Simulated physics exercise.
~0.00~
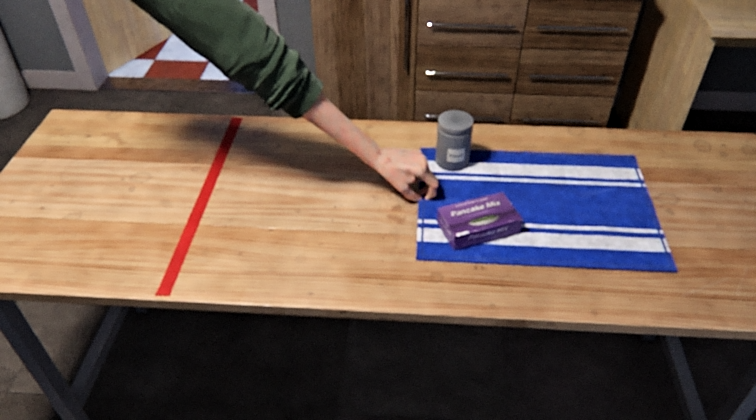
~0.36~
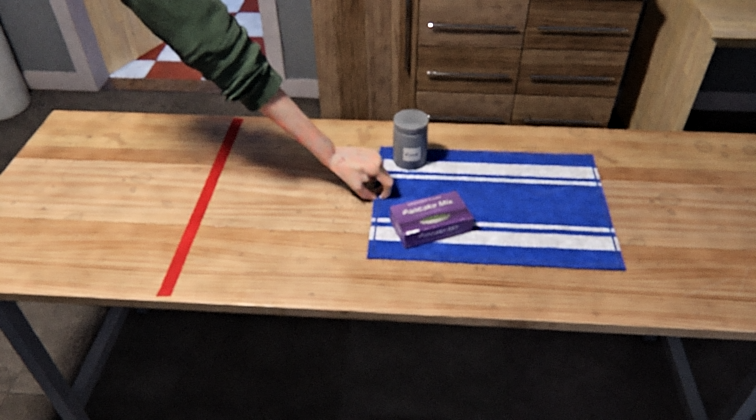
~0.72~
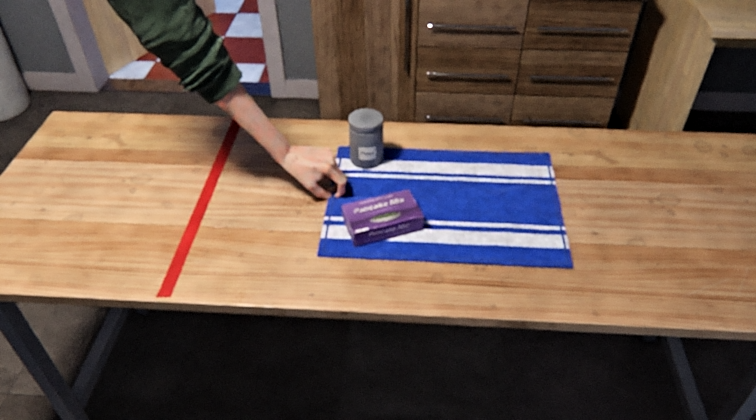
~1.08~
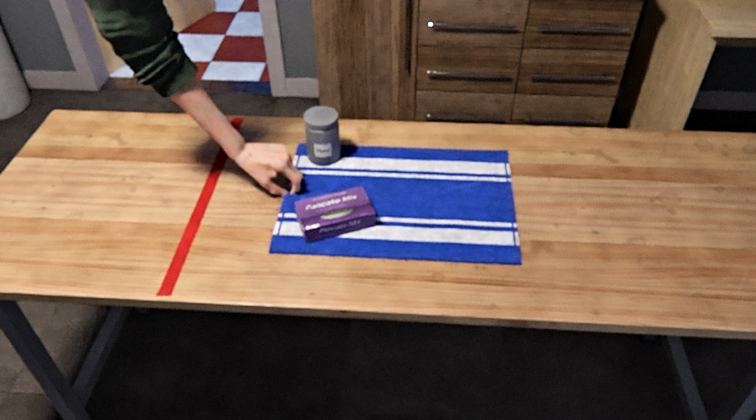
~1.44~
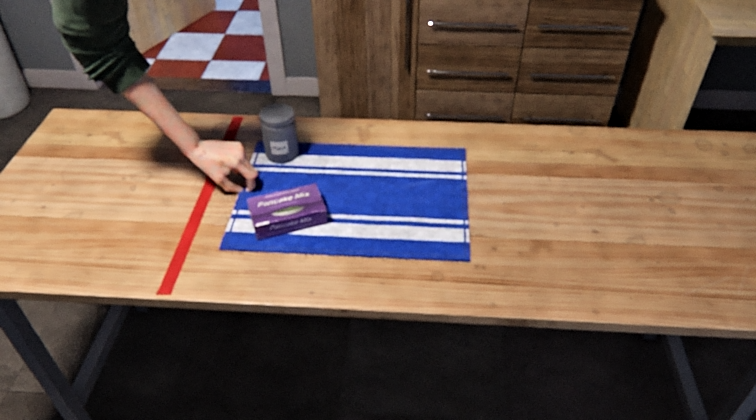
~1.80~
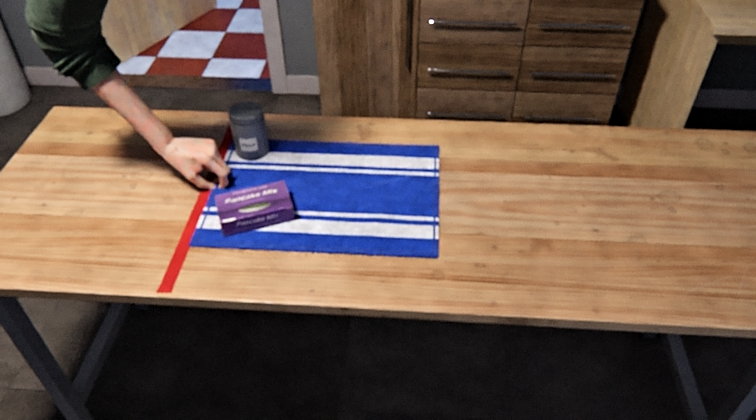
A hand in a green sleeve pulled a blue and white striped place mat leftward across a wooden table, carrying a purple packet and an upright grey jar, until its edge reached the red tape, with both items still on the cloth.
